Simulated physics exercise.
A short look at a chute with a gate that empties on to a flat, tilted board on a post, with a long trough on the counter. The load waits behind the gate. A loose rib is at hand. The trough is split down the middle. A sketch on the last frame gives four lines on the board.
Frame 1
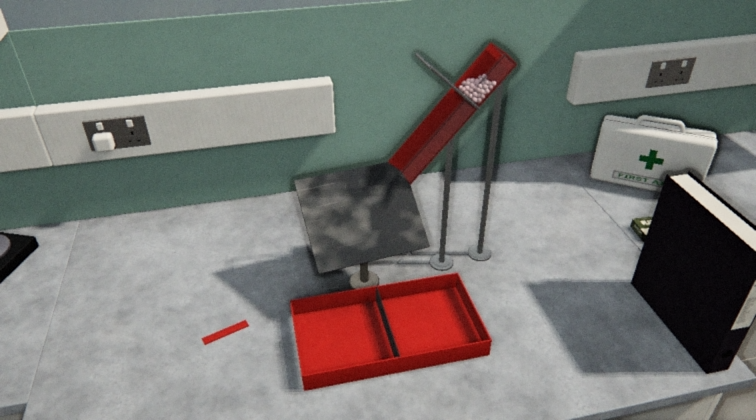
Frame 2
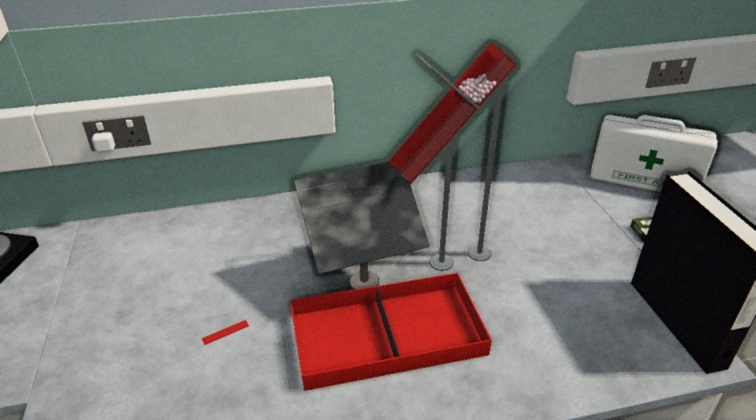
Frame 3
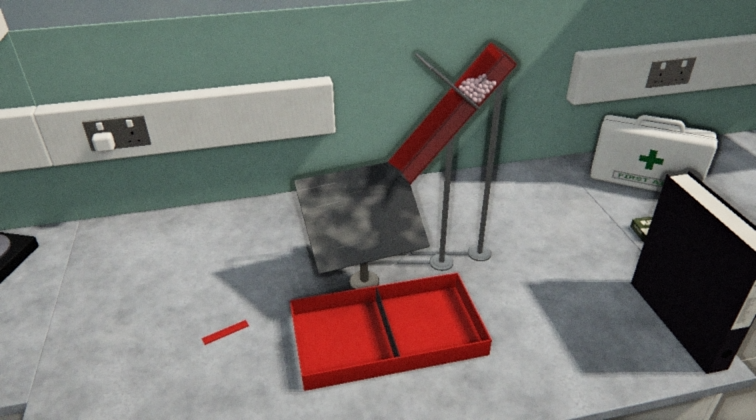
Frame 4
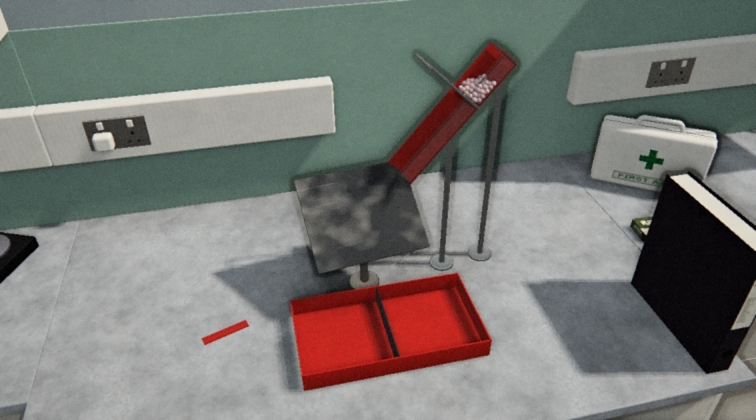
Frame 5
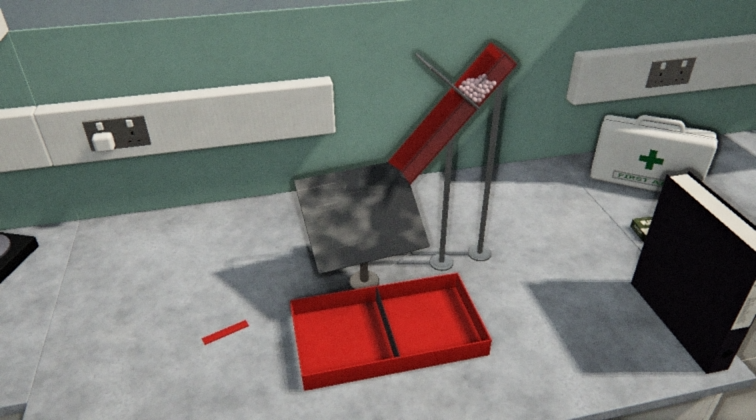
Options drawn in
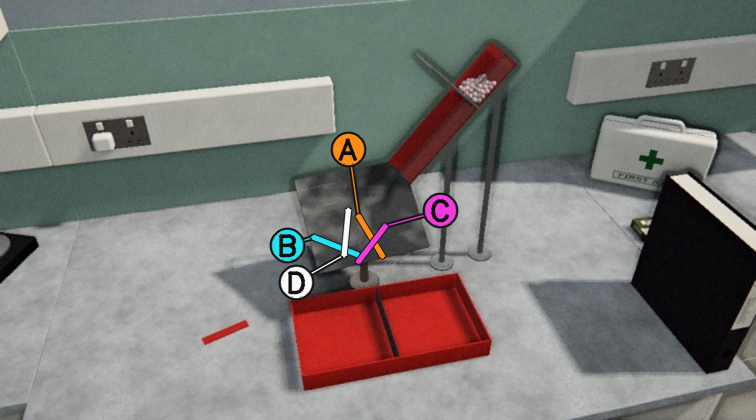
A red chute slopes down to the left, with pale pearls bunched behind a gate near its top, above a lab-like counter seen from slightly overhead against a green wall. Below it are a tilted, mottled grey board on a post and a red, divided trough, with a loose red strip at left and a black book and first-aid case at right. Nothing visibly moves, and the camera stays still.
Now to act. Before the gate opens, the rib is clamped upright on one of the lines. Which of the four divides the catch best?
Use line B.
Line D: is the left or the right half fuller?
More lands on the left.
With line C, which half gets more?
The left half.
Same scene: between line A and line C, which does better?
The answer is A.
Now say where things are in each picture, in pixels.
Load behind the gate at (474, 90), sugar pearls; lip of the chute at (405, 177), sloping fairly steeply, in the first picture.
Middle of the board at (363, 214), tilted fairly steeply; middle of its low edge at (376, 260); of its high edge at (350, 169), in the second picture.
Front corners of the trough at (303, 376) and (491, 340); front end of its middle wall at (400, 357), in the third picture.
Middle of the load at (474, 90); lip at (405, 177), in the fourth picture.
Middle of the load at (474, 90); lip at (405, 177), in the fifth picture.
On the marked copy, line A from (358, 216) to (382, 256); line B from (313, 237) to (358, 254); line C from (385, 226) to (358, 261); line D from (348, 210) to (344, 254).
For line A, of what is caught, about a quarter in the left half, most in the right.
For line B, of what is caught, about half in the left half, about half in the right.
For line C, of what is caught, all in the left half, none in the right.
For line D, of what is caught, nearly all in the left half, a small part in the right.
